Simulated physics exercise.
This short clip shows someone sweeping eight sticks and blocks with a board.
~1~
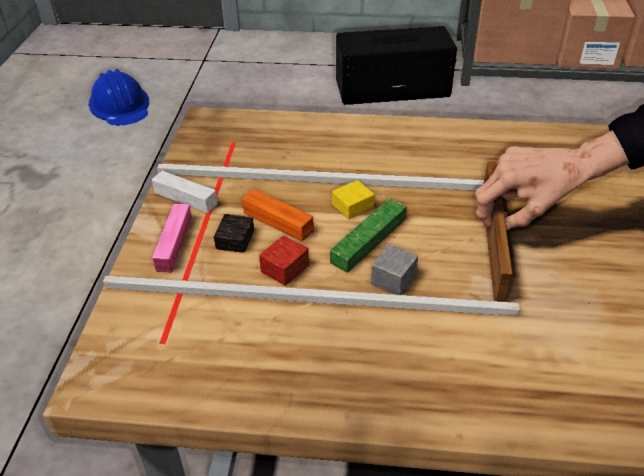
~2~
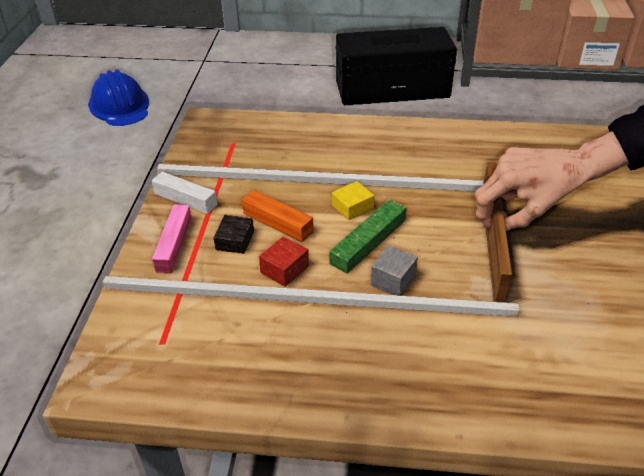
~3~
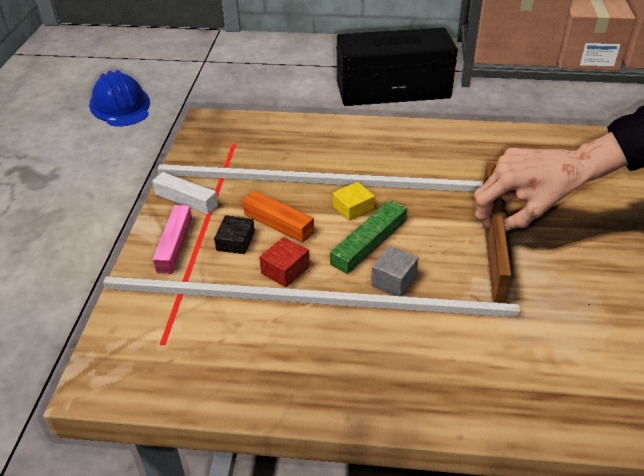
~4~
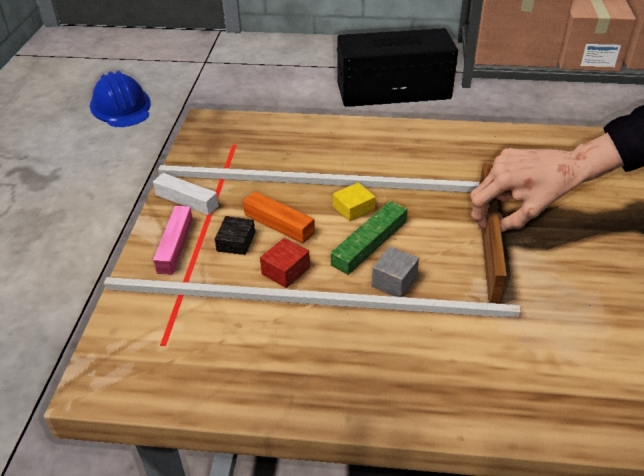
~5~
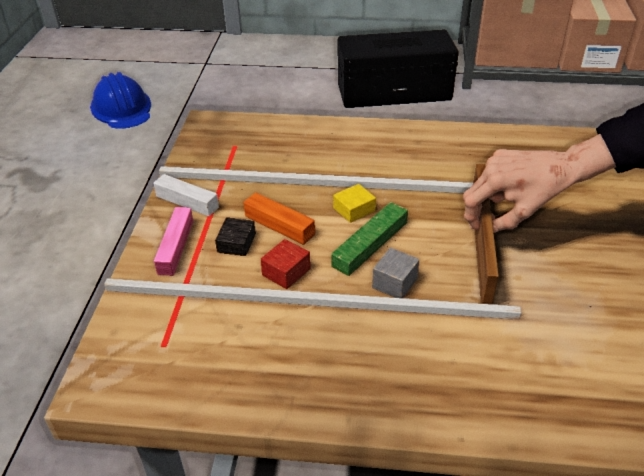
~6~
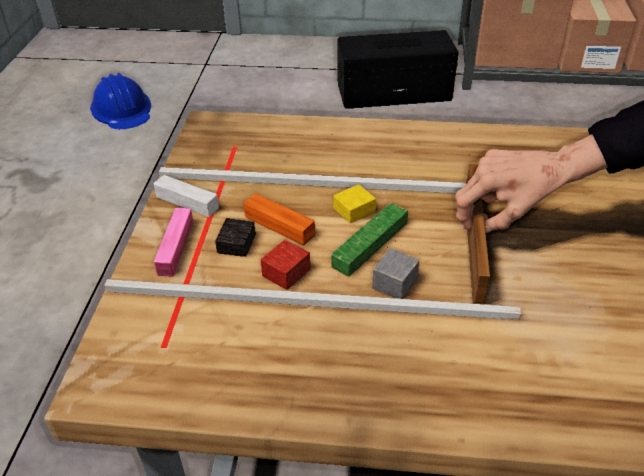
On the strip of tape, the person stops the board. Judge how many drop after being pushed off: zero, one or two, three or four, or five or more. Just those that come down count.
Number dropping: One or two.
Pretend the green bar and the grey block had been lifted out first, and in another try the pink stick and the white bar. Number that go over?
Fallen: 1, and 0 in the other try.
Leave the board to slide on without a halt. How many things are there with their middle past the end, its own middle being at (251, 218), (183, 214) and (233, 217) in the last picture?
Result per place: 0; 4; 0.
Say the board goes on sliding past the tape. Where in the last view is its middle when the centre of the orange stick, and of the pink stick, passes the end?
Its middle is about (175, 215) and about (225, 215).
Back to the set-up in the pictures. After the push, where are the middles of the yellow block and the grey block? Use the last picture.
Roughly at (204, 184) and at (172, 264), in that order.
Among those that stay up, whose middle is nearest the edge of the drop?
That's the red block.
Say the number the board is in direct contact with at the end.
It is in contact with 3.
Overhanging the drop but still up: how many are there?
In total, 2 of them.
A little later, none off yet; white bar at rest near (186, 196); pink stick at rest near (175, 241); black block at rest near (236, 237).
Next, none off yet; white bar shifted a little near (168, 189); pink stick at rest near (174, 241); black block shifted about its own width near (210, 228).
When it is over, the number that fall off is one or two; down, pink stick and white bar.
